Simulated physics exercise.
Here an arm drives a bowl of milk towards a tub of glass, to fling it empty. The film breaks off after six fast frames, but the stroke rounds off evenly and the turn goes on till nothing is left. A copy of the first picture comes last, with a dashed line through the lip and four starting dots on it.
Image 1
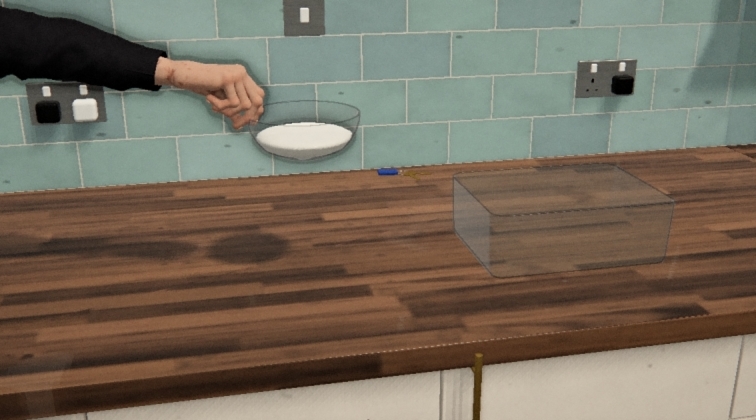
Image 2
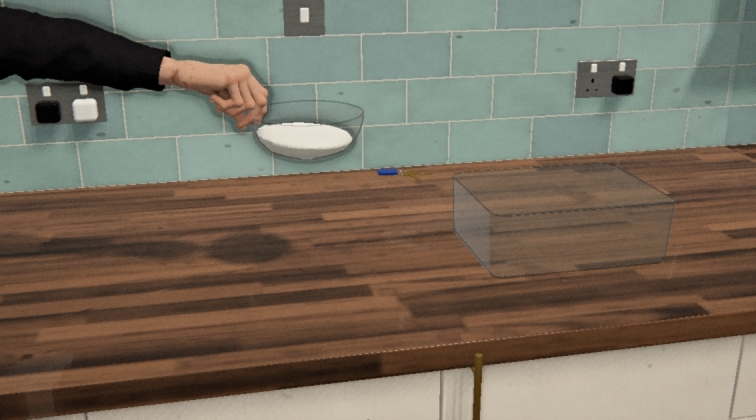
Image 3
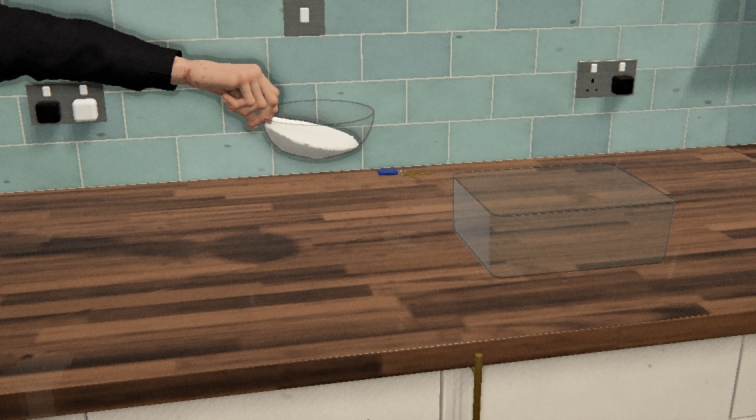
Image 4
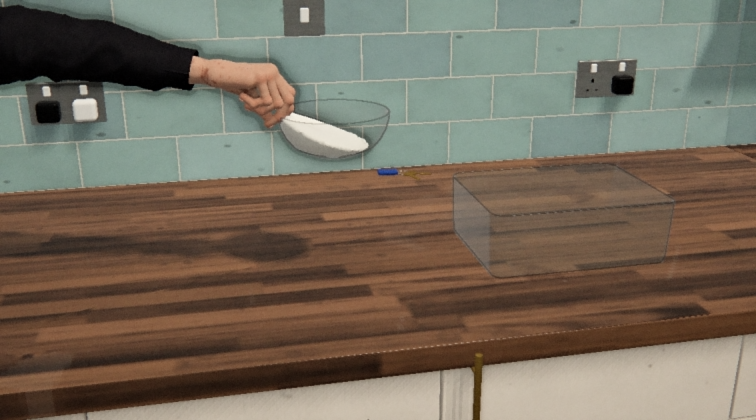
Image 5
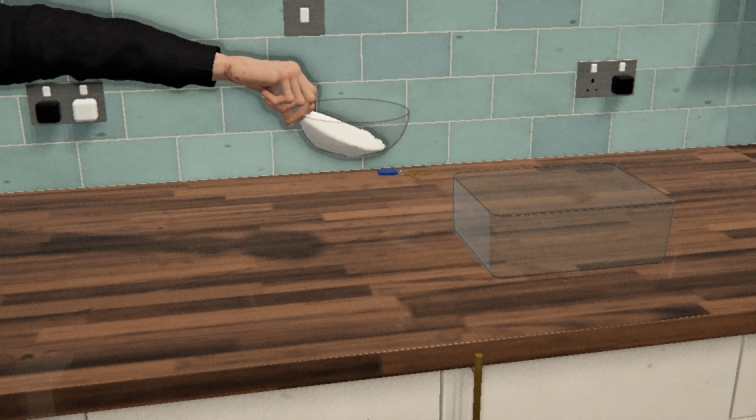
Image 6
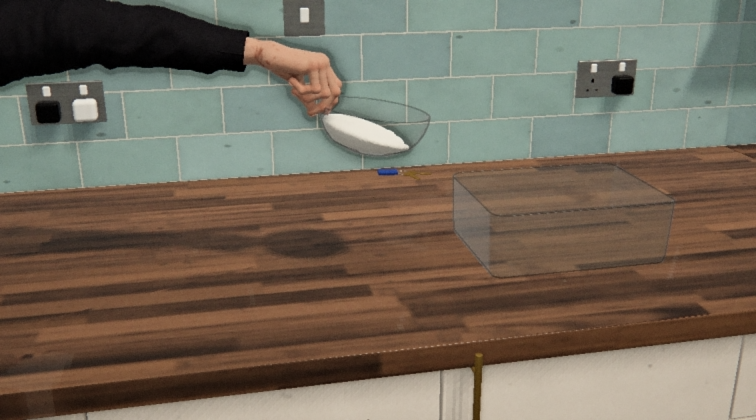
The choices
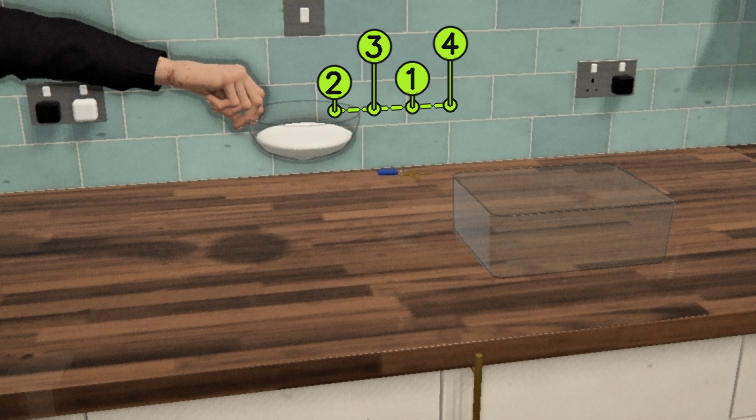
Above a wooden kitchen counter, a hand in a black sleeve held a clear bowl of milk and carried it right toward a glass tub, the milk sloshing up one side as it moved.
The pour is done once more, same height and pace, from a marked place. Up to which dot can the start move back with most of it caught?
Go for 2.
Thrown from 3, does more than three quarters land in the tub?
Yes.
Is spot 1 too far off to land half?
No, that is safe.
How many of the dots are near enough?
All of the four.
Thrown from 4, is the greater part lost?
No, that is safe.
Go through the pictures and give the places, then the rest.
Upright, lip at (357, 109); tub from (488, 277) to (663, 260); nothing has left yet.
Upright, lip at (361, 109); nothing has left yet.
Upright, lip at (371, 108); nothing has left yet.
Upright, lip at (387, 108); nothing has left yet.
Upright, lip at (406, 108); nothing has left yet.
Tipped about 8°, lip at (427, 113); nothing has left yet.
On the marked copy, 1 at (412, 106); 2 at (334, 110); 3 at (374, 108); 4 at (450, 105).
With 1, about 94 % lands in the tub, 4 % falls short.
With 2, about 73 % lands in the tub, 23 % falls short and 5 % goes beside or beyond.
With 3, about 91 % lands in the tub, 4 % falls short and 5 % goes beside or beyond.
With 4, about 91 % lands in the tub, 4 % falls short and 6 % goes beside or beyond.
